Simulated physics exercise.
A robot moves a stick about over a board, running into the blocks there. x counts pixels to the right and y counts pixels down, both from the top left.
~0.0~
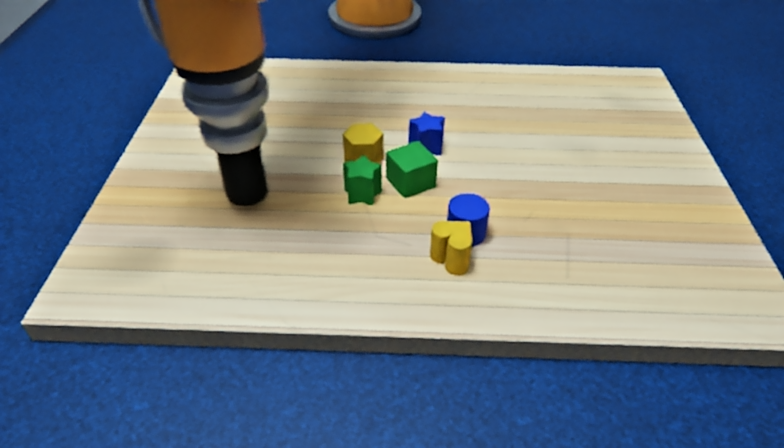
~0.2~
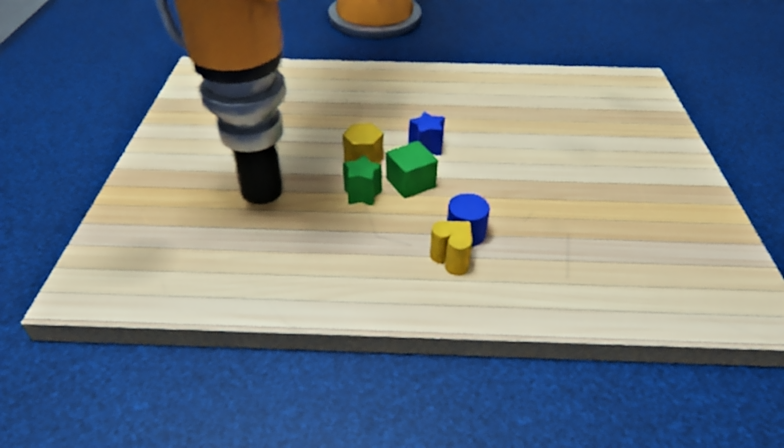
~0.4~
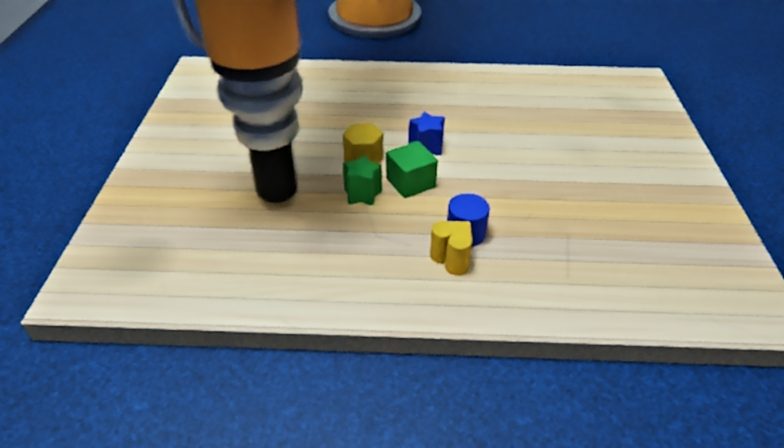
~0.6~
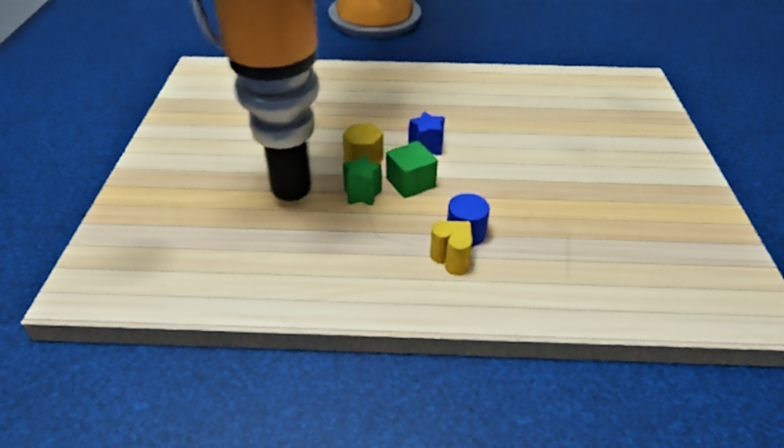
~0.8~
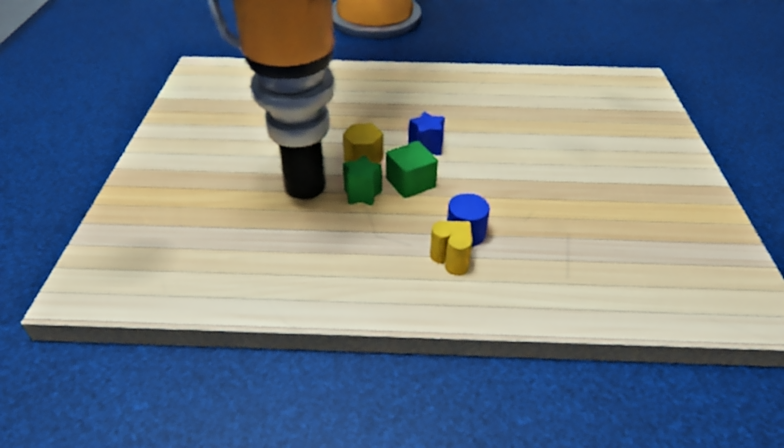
A robot arm with a black-tipped stick moved slowly a short way right across a wooden board, nearing the green star and yellow block, while all the small blue, green and yellow blocks stayed still.
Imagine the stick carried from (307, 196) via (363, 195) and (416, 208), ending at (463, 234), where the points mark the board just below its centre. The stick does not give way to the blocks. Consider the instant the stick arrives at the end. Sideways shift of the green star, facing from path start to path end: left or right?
My prediction: Leftwards.
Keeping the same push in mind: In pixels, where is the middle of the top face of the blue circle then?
Near (506, 224).
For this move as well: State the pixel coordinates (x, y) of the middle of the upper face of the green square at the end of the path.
The answer is (455, 148).
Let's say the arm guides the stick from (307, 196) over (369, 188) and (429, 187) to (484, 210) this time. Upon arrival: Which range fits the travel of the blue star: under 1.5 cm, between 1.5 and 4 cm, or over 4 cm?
It shifts under 1.5 cm.
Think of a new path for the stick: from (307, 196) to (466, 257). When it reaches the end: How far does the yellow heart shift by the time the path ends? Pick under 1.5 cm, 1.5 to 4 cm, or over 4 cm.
It's set to move over 4 cm.
On the path given first. One third of the way, stick (363, 187); green star (398, 167); green square (426, 153).
Two thirds of the way, stick (417, 199); green star (452, 171), turned 20° anticlockwise; green square (455, 148), turned 35° anticlockwise.
At the end, stick (464, 226); green star (463, 174), turned 45° anticlockwise; green square (455, 148), turned 40° anticlockwise; yellow heart not moved; blue circle (506, 224).
